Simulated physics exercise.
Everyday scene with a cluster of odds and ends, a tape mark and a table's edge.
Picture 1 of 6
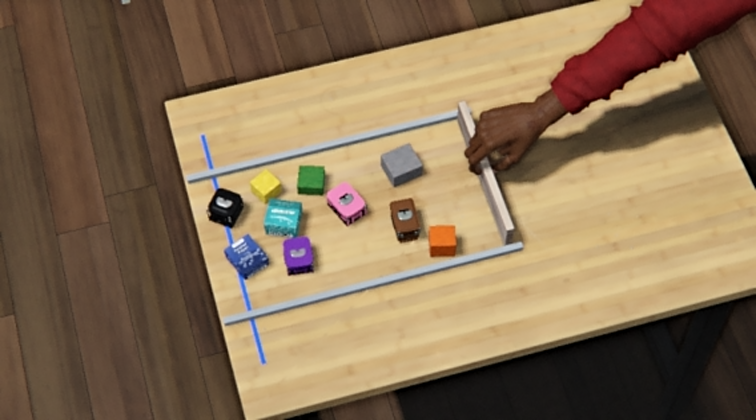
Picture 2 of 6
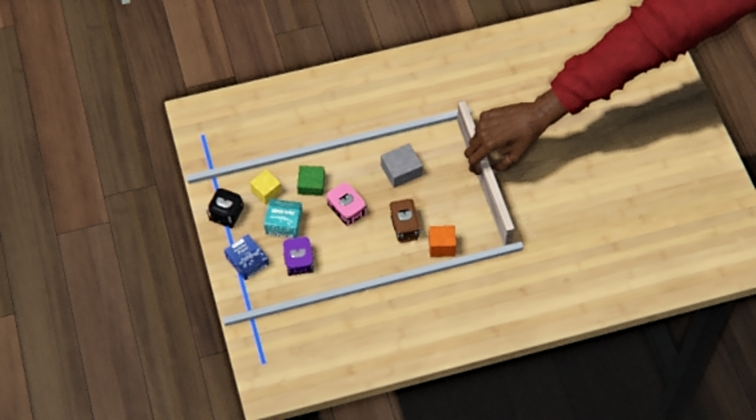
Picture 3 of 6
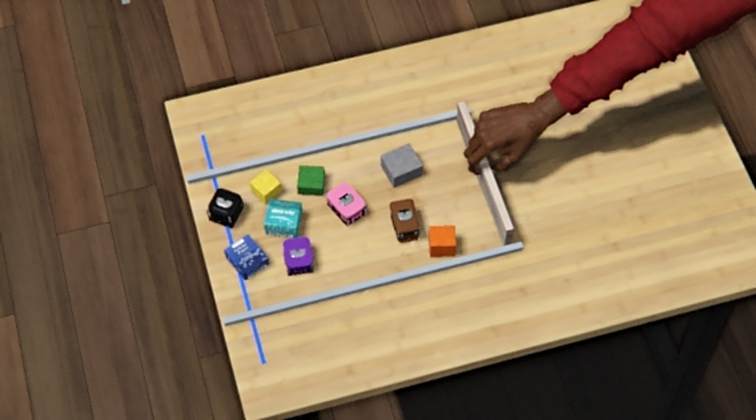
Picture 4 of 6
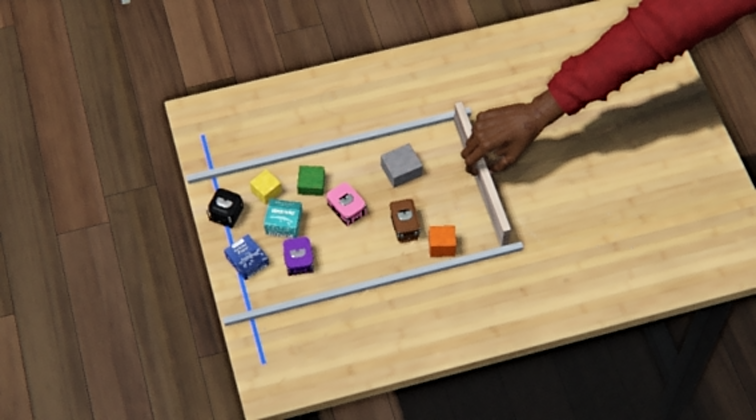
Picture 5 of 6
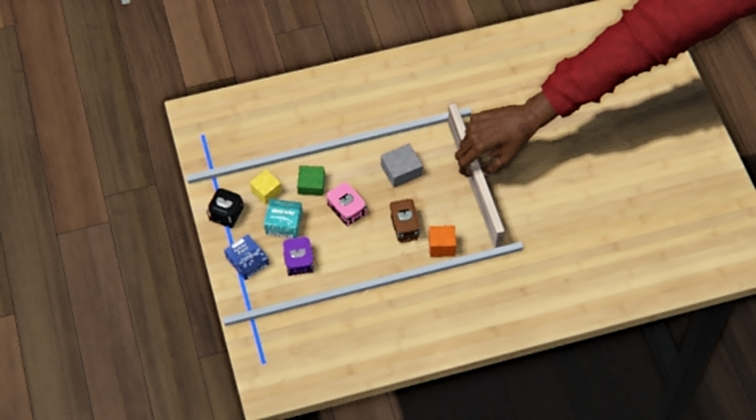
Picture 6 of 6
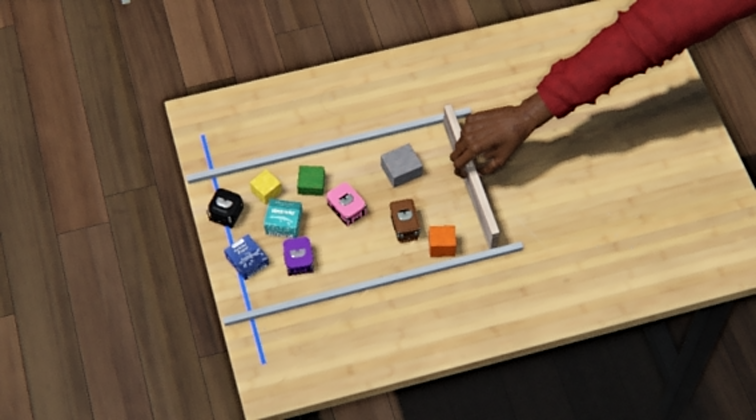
On a wooden table, a hand in a red sleeve holds a pale board upright at the right end of two grey rails, with colourful blocks and small cases scattered between them and a blue line at left. The board stays nearly still at first, then the hand slides it slightly left while the objects remain in place.
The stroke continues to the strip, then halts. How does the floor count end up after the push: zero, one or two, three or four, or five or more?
The push will most likely drop no fewer than five pieces.
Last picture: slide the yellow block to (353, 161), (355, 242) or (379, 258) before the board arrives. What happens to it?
Spot by spot, it stays put, then drops away, then drops away.
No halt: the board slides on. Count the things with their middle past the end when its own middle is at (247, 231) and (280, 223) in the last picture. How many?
Expected counts: 5, then 1.
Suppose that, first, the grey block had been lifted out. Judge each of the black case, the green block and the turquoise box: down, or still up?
Black case down, green block still up, turquoise box down.
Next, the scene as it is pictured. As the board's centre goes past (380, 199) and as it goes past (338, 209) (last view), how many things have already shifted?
Tally at point one: 4; at point two: 7.
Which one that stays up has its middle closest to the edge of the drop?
It's the grey block that is foremost.
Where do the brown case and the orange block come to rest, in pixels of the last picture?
Brown case: (226, 267); orange block: (233, 297).
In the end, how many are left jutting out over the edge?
It comes to 1.
Soon after, none off yet; black case at rest near (225, 208); blue box at rest near (247, 257); yellow block at rest near (266, 187).
At rest, the number that fall off is five or more; fallen, pink case, green block, purple case, turquoise box, yellow block, blue box and black case.
